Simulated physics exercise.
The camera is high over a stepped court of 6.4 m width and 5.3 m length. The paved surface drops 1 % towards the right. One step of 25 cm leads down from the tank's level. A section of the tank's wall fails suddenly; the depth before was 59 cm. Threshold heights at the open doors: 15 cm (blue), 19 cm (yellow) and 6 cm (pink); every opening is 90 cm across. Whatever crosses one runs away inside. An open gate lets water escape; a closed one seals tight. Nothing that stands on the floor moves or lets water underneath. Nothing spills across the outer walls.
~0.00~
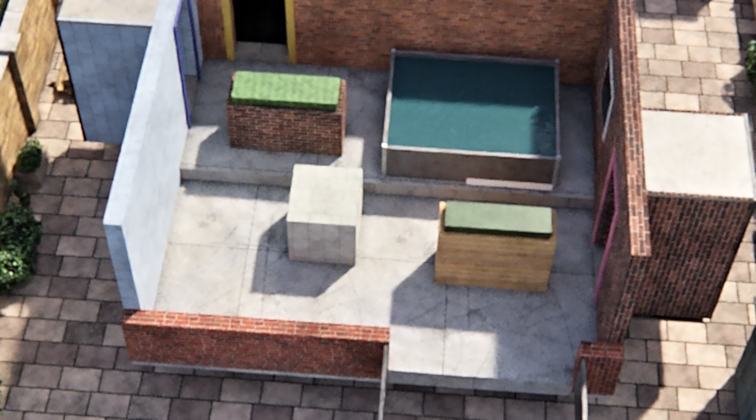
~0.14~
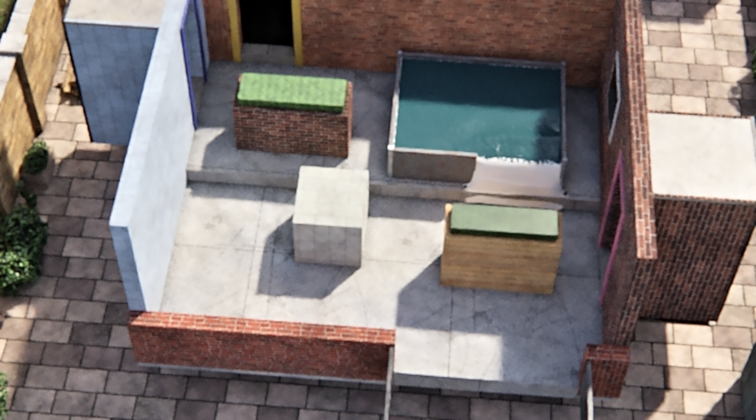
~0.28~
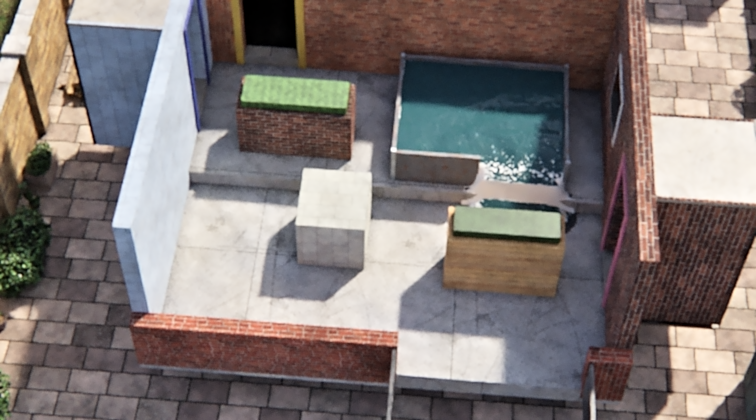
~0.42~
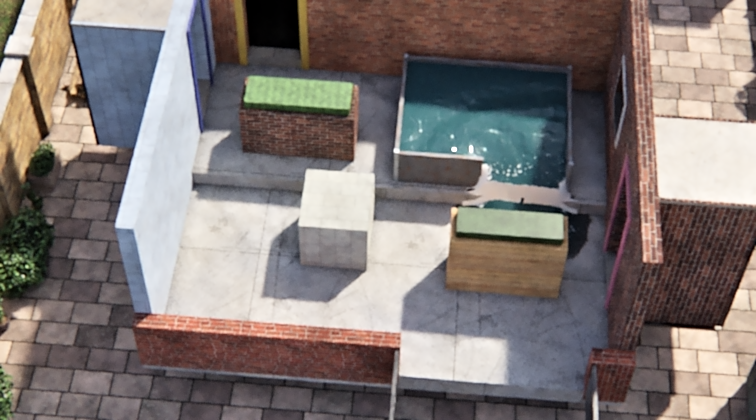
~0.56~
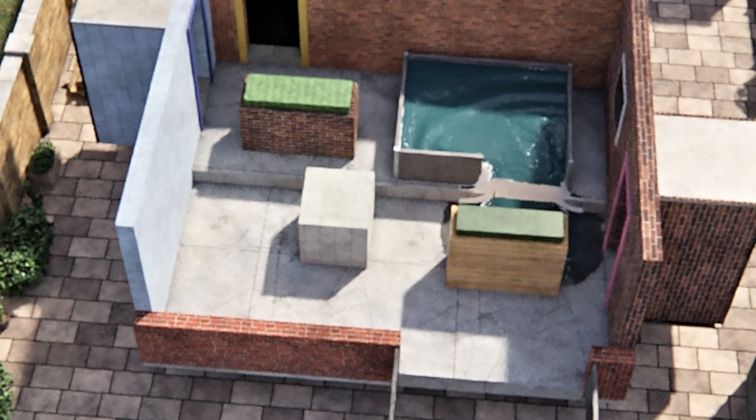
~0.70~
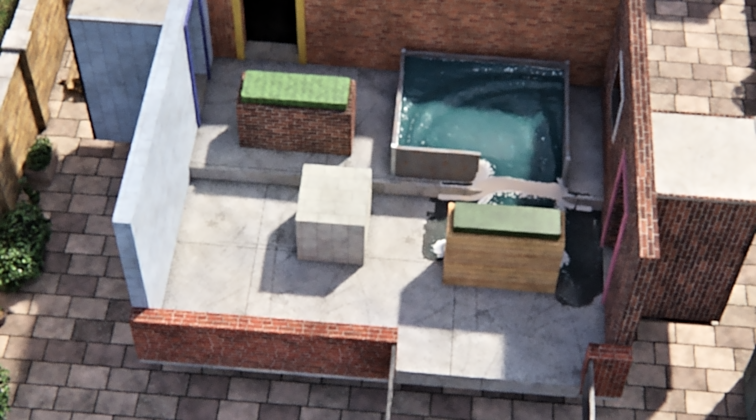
Water broke out through the front wall of the square tank in a brick-walled courtyard, rippling the pool, then poured down the step and spread dark around both sides of the wooden planter.
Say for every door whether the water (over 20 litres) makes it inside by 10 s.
Door by door: At the blue door it does not reach the limit; at the yellow door it stays under the limit; at the pink door it passes the limit.
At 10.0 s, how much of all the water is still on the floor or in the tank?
About 54 per cent.
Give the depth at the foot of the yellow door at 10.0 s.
Some 0.0 cm.
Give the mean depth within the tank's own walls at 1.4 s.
Roughly 42 cm on average.
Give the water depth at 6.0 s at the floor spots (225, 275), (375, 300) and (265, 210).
In that order: 4, 3 and 2 cm.
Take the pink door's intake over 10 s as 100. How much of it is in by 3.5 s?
Some 60 per cent by then.
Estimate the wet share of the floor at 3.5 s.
Near 45 per cent is wet.
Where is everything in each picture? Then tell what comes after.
The first frame shows the tank at (473, 106) is whole and still, 59 cm deep.
In the second frame, water pours out at (517, 175) and has run 0.7 m, to (470, 190); deepest outside 30 cm, 59 cm at the tank's back.
In the third frame, water pours out at (520, 179) and has run 0.9 m, to (475, 230); deepest outside 33 cm, 59 cm at the tank's back.
In the fourth frame, water pours out at (522, 182) and has run 1.3 m, to (484, 257); deepest outside 32 cm, 59 cm at the tank's back.
In the fifth frame, water pours out at (523, 179) and has run 1.7 m, to (577, 276); deepest outside 43 cm, 59 cm at the tank's back.
In the sixth frame, the front is at (578, 300), 2.1 m from the gap at (520, 177); 3.0 m2 of floor is under water; 53 cm left at the back of the tank.
After 1.4 s water covers 20 % of the floor and is deepest (55 cm) near (525, 253); blue door not reached, yellow door not reached, pink door 23 cm at the sill, 54 L in.
After 2.2 s water covers 30 % of the floor and is deepest (47 cm) near (525, 253); blue door not reached, yellow door not reached, pink door 26 cm at the sill, 257 L in.
After 3.5 s water covers 45 % of the floor and is deepest (32 cm) near (513, 252); blue door not reached, yellow door not reached, pink door 21 cm at the sill, 480 L in.
After 6.0 s water covers 65 % of the floor and is deepest (22 cm) near (537, 254); blue door not reached, yellow door not reached, pink door 16 cm at the sill, 683 L in.
After 10.0 s water covers 70 % of the floor and is deepest (14 cm) near (600, 362); blue door not reached, yellow door not reached, pink door 12 cm at the sill, 817 L in.
